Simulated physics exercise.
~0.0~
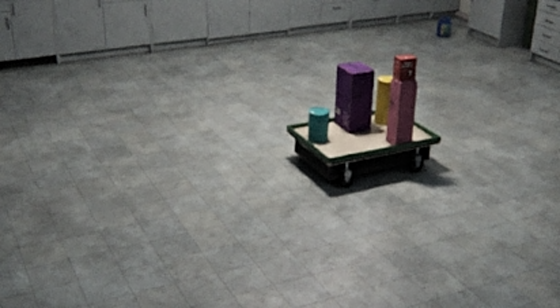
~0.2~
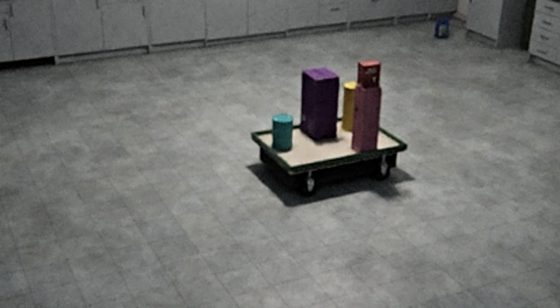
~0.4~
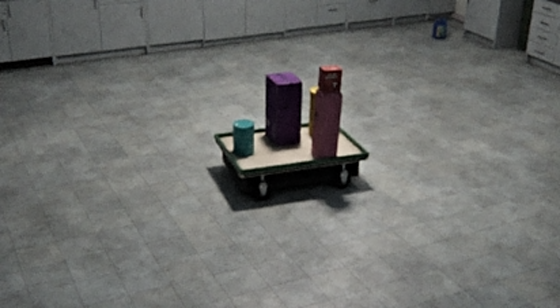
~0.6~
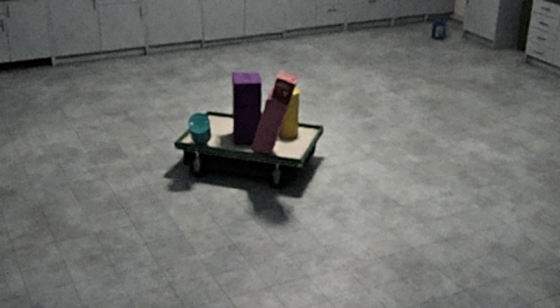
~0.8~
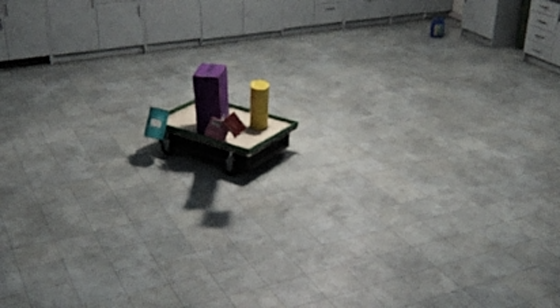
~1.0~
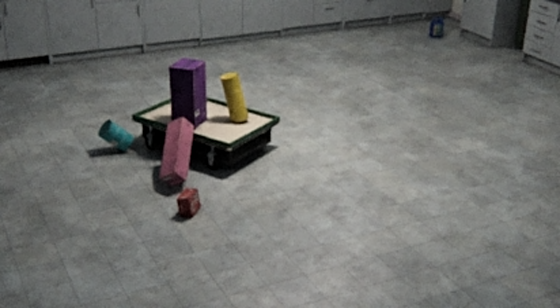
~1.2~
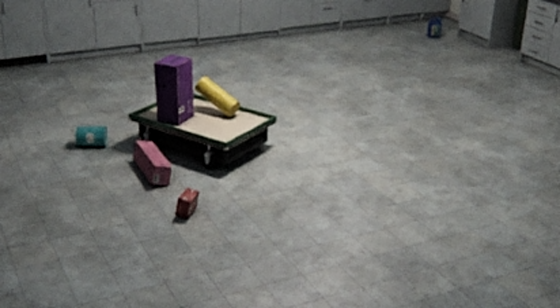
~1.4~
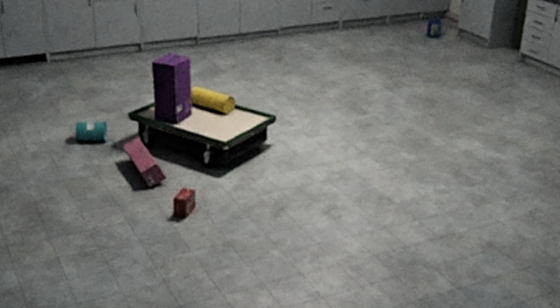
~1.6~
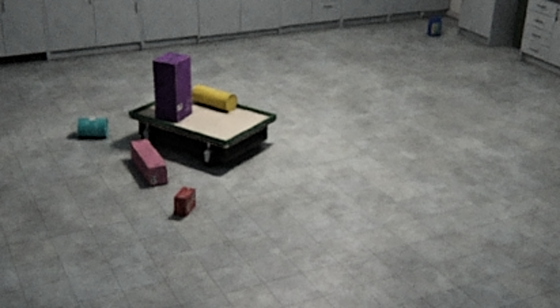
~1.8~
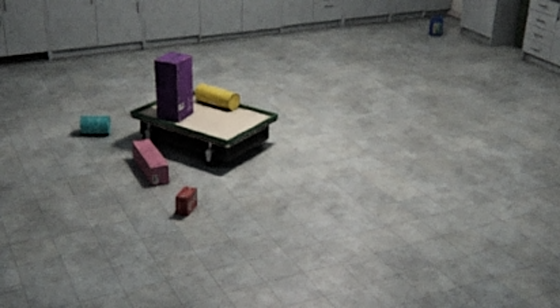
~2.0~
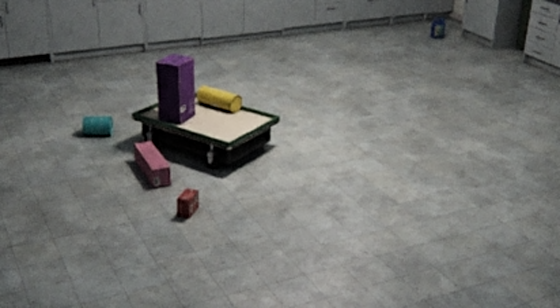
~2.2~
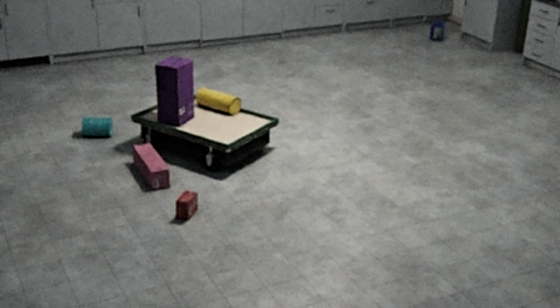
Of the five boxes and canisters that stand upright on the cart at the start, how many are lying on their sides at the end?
Four of them end up on their sides, namely the yellow canister on the cart and the turquoise canister, pink box and red box on the floor.
To begin with, a low cart with a dark rim rolls left across a grey tiled floor, carrying a turquoise canister, a purple box, a yellow canister and a pink box with a small red box on top. As the cart turns, the pink box leans with the red one, and the turquoise canister tips at the left edge. All three tumble to the floor, while the yellow canister tilts and falls over on the cart. The cart stops with the purple box still upright and the yellow canister lying behind it.
